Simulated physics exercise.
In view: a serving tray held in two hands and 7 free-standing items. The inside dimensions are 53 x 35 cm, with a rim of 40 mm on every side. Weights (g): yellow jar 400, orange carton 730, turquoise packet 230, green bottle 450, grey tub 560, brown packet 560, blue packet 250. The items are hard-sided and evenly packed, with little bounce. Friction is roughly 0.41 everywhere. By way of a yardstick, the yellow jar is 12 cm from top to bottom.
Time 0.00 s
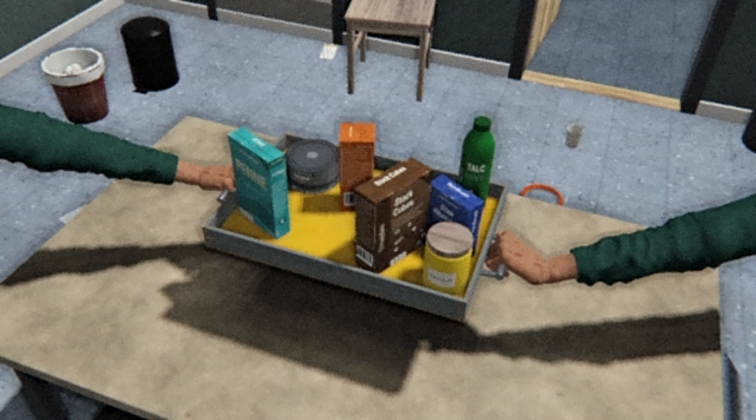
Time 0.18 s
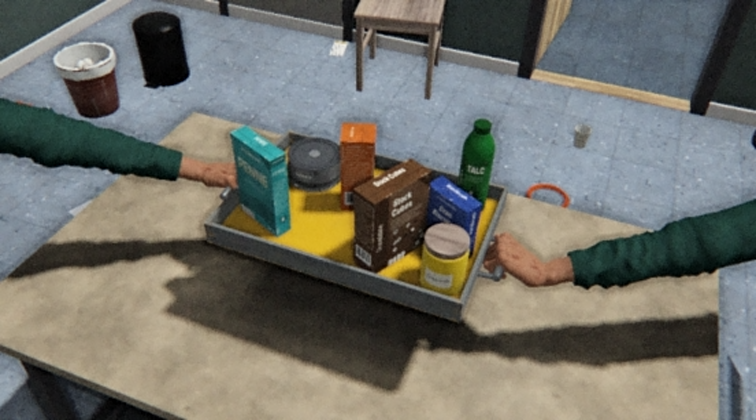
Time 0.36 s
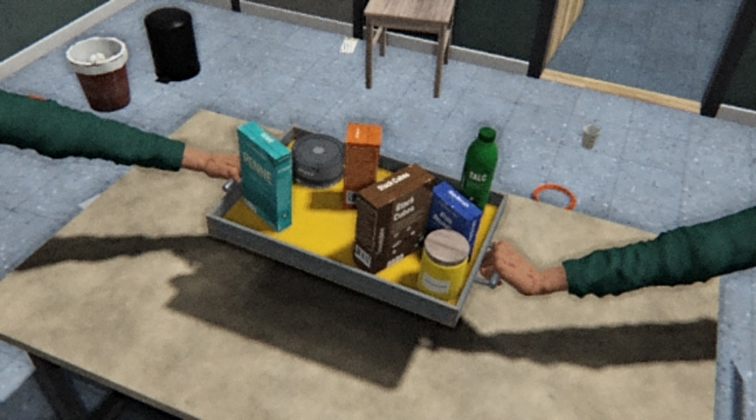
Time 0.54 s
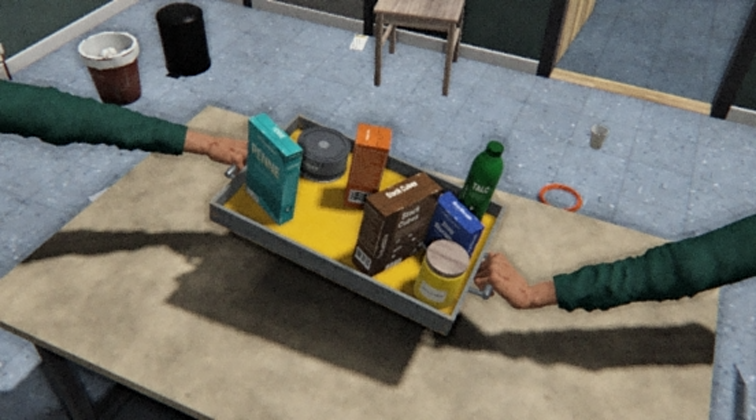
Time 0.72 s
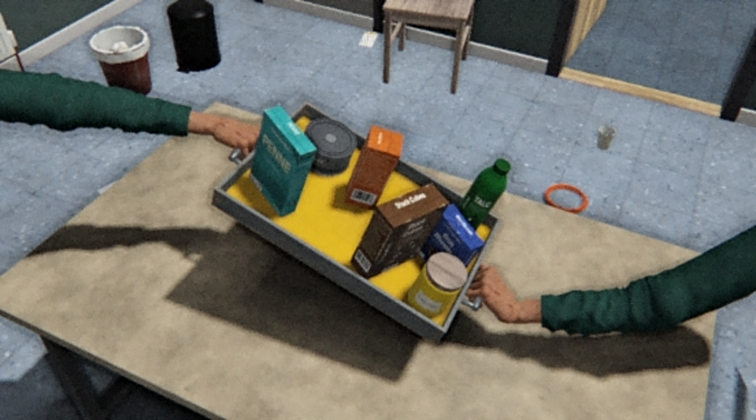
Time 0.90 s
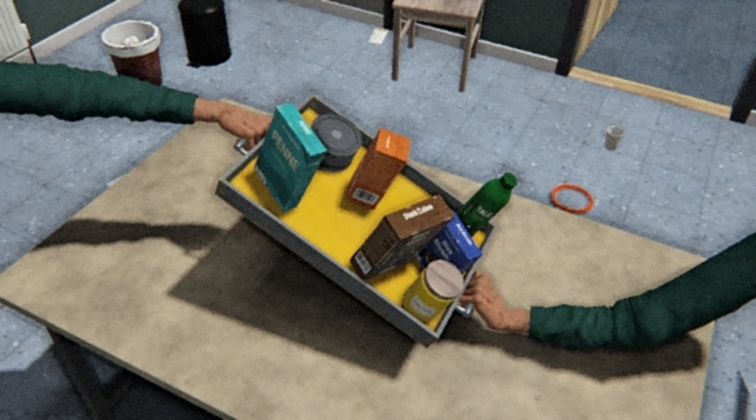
A grey-rimmed tray with a yellow base, gripped at both ends by two green-sleeved arms above a tan table, is seen from above in a blue-floored room with bins and a chair. It carries a turquoise packet and grey tub at left, an orange carton mid-tray, and brown and blue packets, a yellow jar and a green bottle at right. Starting level, the tray tilts steadily right-side down, its items leaning with it, as the view drifts slightly.
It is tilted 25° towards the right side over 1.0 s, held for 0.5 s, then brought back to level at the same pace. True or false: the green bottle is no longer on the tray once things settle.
True.
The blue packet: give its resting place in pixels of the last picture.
My guess is roughly (450, 225).
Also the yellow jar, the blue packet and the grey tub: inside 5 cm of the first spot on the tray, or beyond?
In short, the yellow jar stays close to home, the blue packet stays close to home, the grey tub leaves its position.
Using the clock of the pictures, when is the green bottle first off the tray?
1.1 s, roughly.
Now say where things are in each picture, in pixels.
The first frame shows tray level; green bottle (476, 165); yellow jar (447, 259).
The second frame shows tray level; turquoise packet (262, 183); grey tub (315, 164).
The third frame shows tilt 3°, right edge down; brown packet (393, 221); blue packet (451, 226).
The fourth frame shows tilt 10°, right edge down; yellow jar (441, 275); orange carton (367, 169).
The fifth frame shows tilt 18°, right edge down; turquoise packet (280, 164); grey tub (327, 147).
The sixth frame shows tilt 23°, right edge down; green bottle (484, 206); brown packet (400, 239) rocked 3° off its seat.
By 1.30 s, tilt 25°, right edge down; green bottle now off the tray; orange carton rocked 23° off its seat; brown packet rocked 24° off its seat.
By 1.80 s, tilt 23°, right edge down; orange carton on its side; turquoise packet rocked 9° off its seat; brown packet rocked 22° off its seat.
When it is over (3.1 s), off the tray, green bottle; lying over on the tray, orange carton; not toppled but over 5 cm from the start, turquoise packet, grey tub and brown packet; the other 2 within 5 cm of the start. In the last view, green bottle near (521, 248).
